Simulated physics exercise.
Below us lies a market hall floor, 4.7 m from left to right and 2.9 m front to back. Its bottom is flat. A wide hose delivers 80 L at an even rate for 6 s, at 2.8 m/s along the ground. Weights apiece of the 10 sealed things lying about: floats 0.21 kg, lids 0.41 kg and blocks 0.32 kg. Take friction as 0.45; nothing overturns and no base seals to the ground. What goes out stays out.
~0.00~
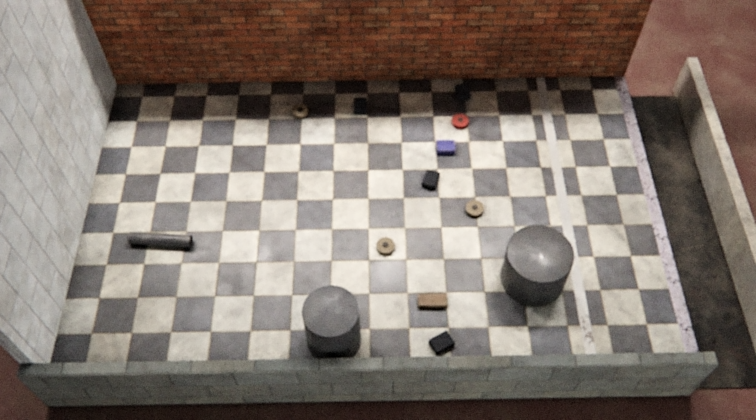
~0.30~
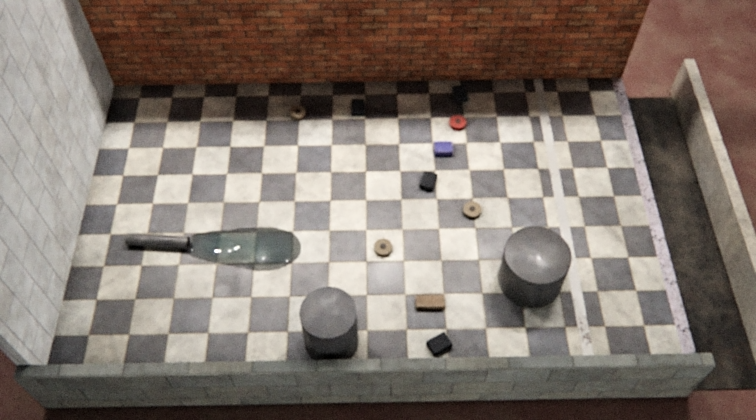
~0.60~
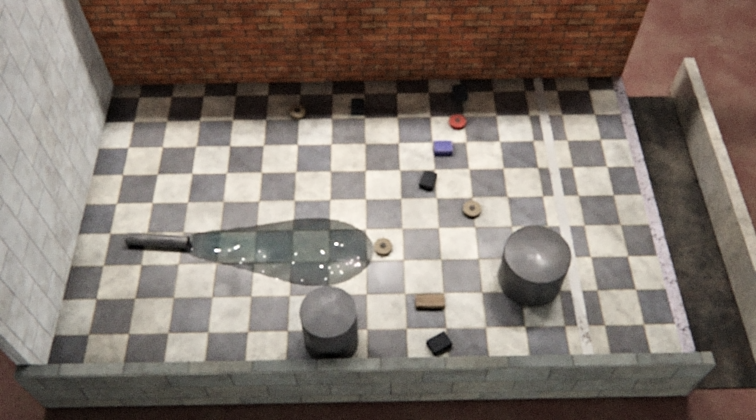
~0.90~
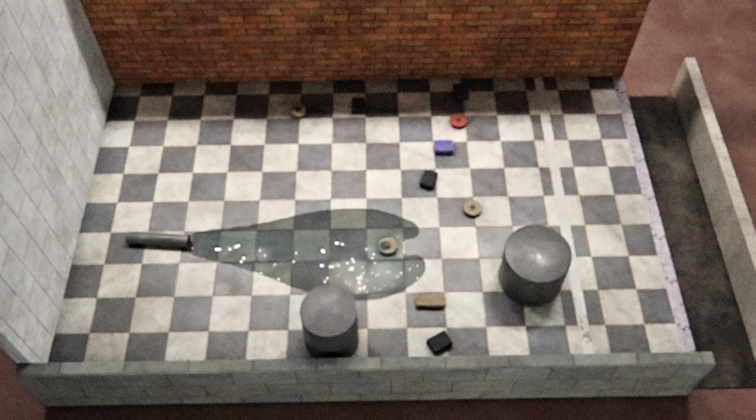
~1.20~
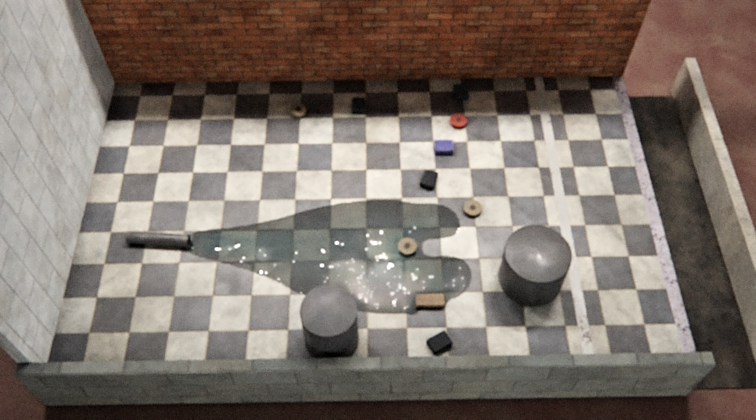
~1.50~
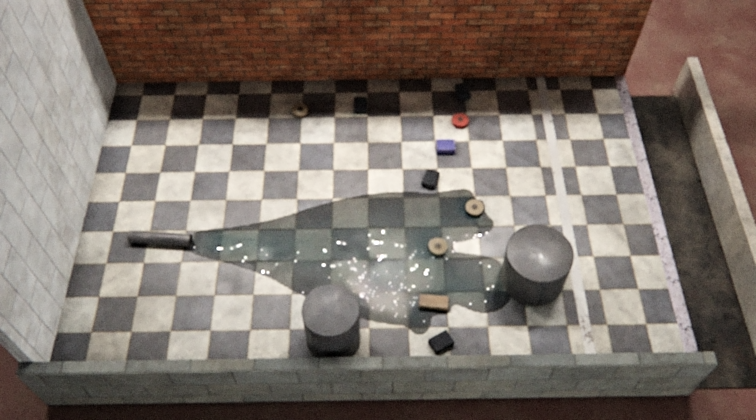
A checkered market hall floor, seen from high above, lies between a brick wall at the back, a pale wall at left and a low grey wall in front. Two grey cylinders stand toward the front, among scattered tan rings, dark blocks, a brown block, a blue block and a red lid. Water spreads rightward from a dark hose at left, reaching several objects and shifting one tan ring right.
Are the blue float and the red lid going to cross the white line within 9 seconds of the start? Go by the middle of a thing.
The blue float falls short, the red lid is held back.
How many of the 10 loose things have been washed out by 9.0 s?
By then 0.
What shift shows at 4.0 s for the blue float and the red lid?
About 0 and 0 cm.
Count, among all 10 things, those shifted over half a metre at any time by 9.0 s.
I count 3.
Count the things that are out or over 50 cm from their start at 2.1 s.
I count 1.
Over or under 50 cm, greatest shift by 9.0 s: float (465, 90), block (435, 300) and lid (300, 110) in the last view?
In that order: Less, more, under.
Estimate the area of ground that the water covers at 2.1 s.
Roughly 2.0 m2.
After 2.1 s the blue float is near (446, 145), 0.0 m from its start, aground; the red lid is near (460, 120), 0.0 m from its start, aground; 0 of 10 are over the mark; 0 afloat.
After 4.0 s the blue float is near (446, 145), 0.0 m from its start, aground; the red lid is near (460, 120), 0.0 m from its start, aground; 0 of 10 are over the mark; 2 afloat.
After 6.3 s the blue float is near (446, 145), 0.0 m from its start, aground; the red lid is near (460, 120), 0.0 m from its start, aground; 1 of 10 are over the mark; 2 afloat.
After 9.0 s the blue float is near (446, 145), 0.0 m from its start, aground; the red lid is near (460, 120), 0.0 m from its start, aground; 1 of 10 are over the mark; 0 afloat.
